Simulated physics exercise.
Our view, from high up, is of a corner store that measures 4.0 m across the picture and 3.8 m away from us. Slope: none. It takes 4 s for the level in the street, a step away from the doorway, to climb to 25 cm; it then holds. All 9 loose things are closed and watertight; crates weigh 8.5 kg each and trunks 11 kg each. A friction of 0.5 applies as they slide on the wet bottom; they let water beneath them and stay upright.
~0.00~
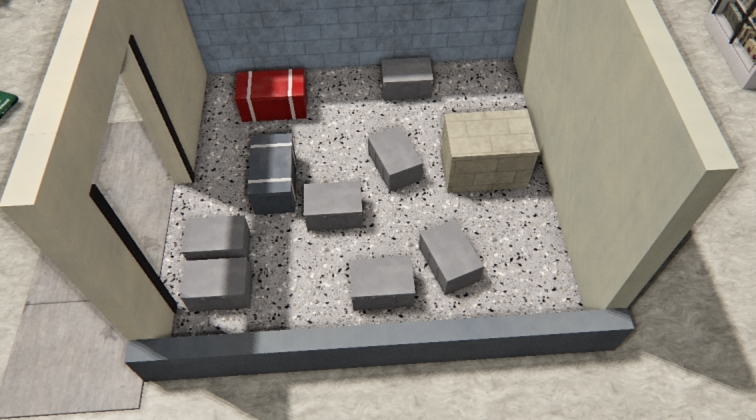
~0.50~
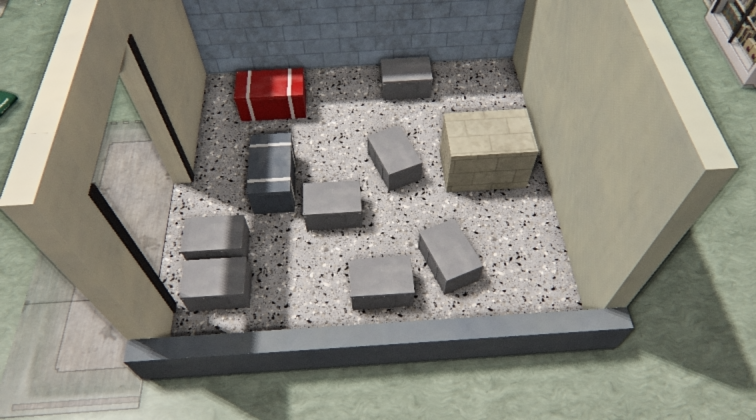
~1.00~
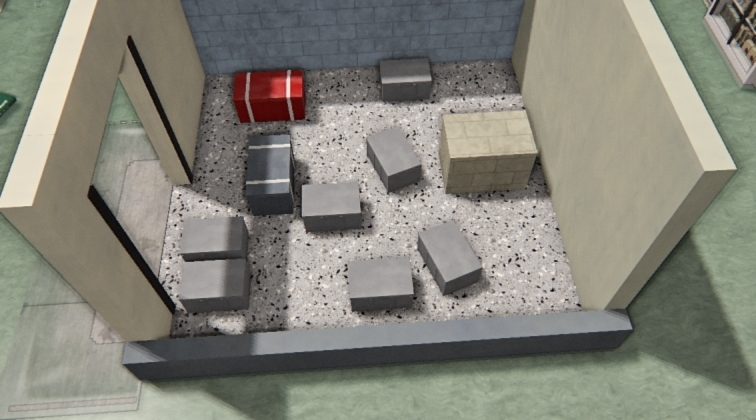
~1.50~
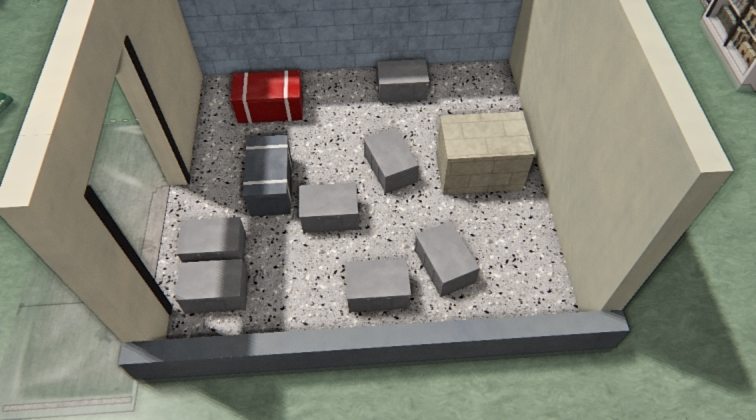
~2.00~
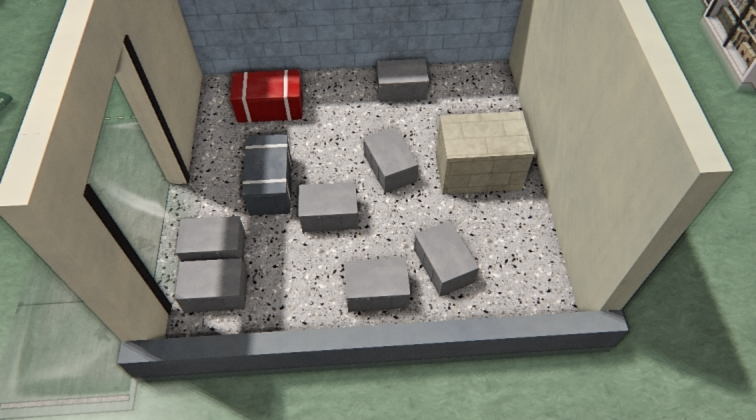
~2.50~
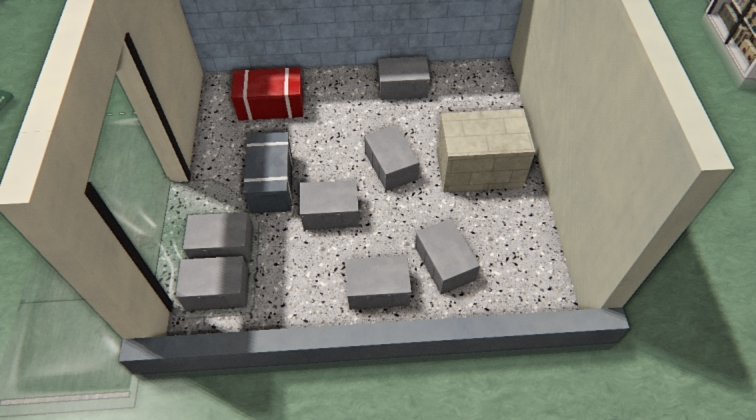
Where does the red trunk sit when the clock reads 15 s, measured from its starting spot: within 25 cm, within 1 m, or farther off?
It is between 25 cm and 1 m away.
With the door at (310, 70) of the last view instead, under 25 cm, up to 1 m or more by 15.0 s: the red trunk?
The red trunk covers a long distance.
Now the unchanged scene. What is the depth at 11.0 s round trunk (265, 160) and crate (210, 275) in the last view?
Close to 9 and 11 centimetres.
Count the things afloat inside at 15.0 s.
9.
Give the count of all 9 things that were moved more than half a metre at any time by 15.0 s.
It adds up to 9.
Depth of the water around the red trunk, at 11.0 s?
Roughly 7 cm at that moment.
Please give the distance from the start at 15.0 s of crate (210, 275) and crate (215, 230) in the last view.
They sit 120 cm and 250 cm away, in the order given.
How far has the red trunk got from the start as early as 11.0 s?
Roughly 80 centimetres by that point.
After 3.5 s the red trunk is near (266, 82), 0.0 m from its start, aground; 1 afloat.
After 6.8 s the red trunk is near (266, 81), 0.0 m from its start, aground; 8 afloat.
After 11.0 s the red trunk is near (224, 122), 0.8 m from its start, afloat; 9 afloat.
After 15.0 s the red trunk is near (250, 101), 0.4 m from its start, afloat; 9 afloat.
